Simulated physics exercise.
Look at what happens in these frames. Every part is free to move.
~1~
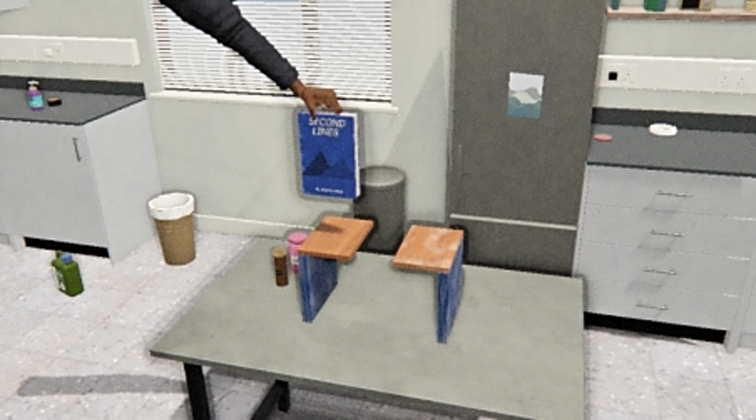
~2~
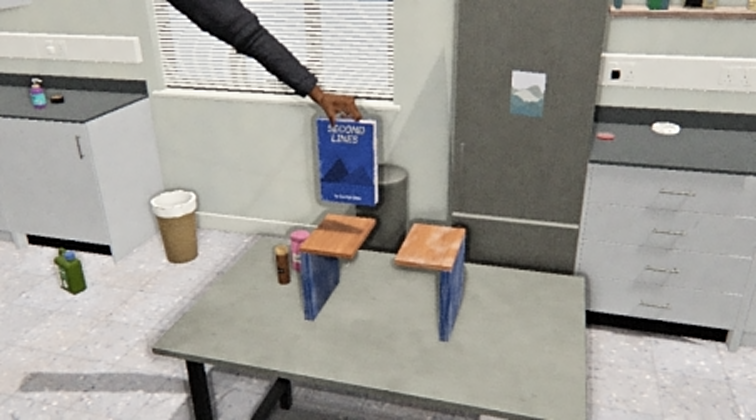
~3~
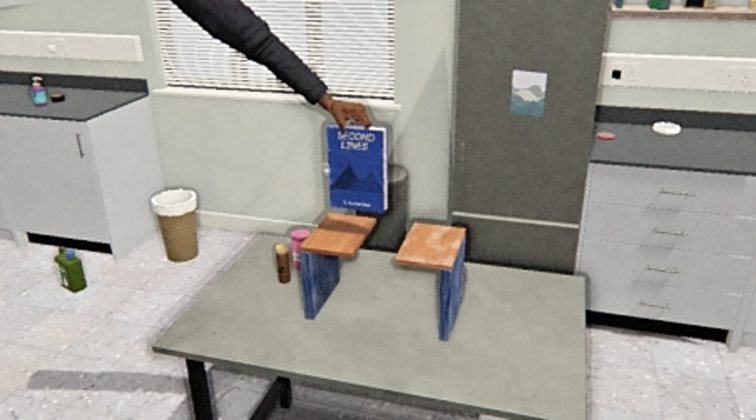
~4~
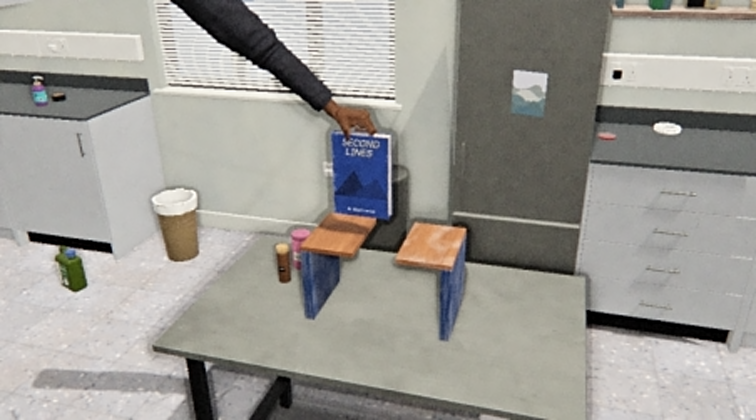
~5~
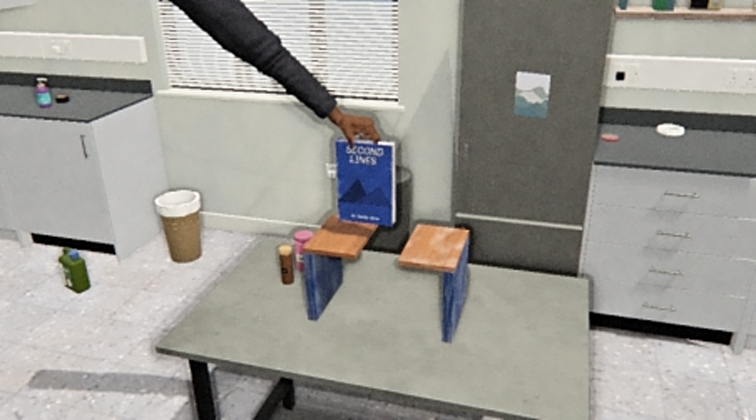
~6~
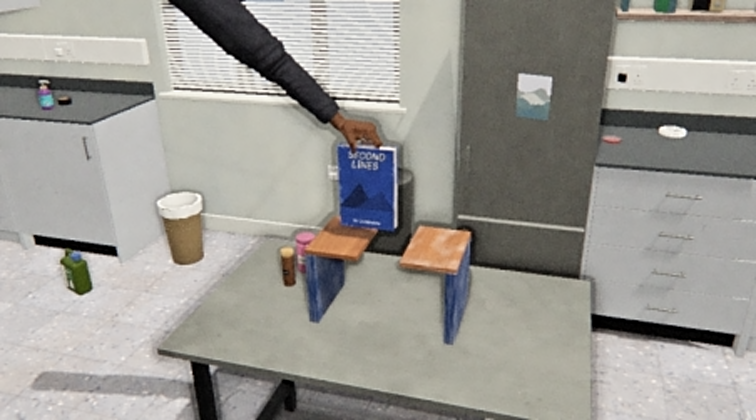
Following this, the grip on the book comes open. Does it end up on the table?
No.
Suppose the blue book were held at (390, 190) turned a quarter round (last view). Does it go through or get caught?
Then it reaches the table.
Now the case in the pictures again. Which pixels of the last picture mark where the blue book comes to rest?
It winds up at roughly (418, 218).
Then, 0.90 s later than the last frame, blue book tilted by 6° near (373, 201).
Then, 1.20 s later than the last frame, blue book tilted by 50° near (400, 216).
When it is over, lying over on the stand or table, blue book; the other 2 as before. End places, in pixels of the last picture, blue book near (418, 218). The book lodges.
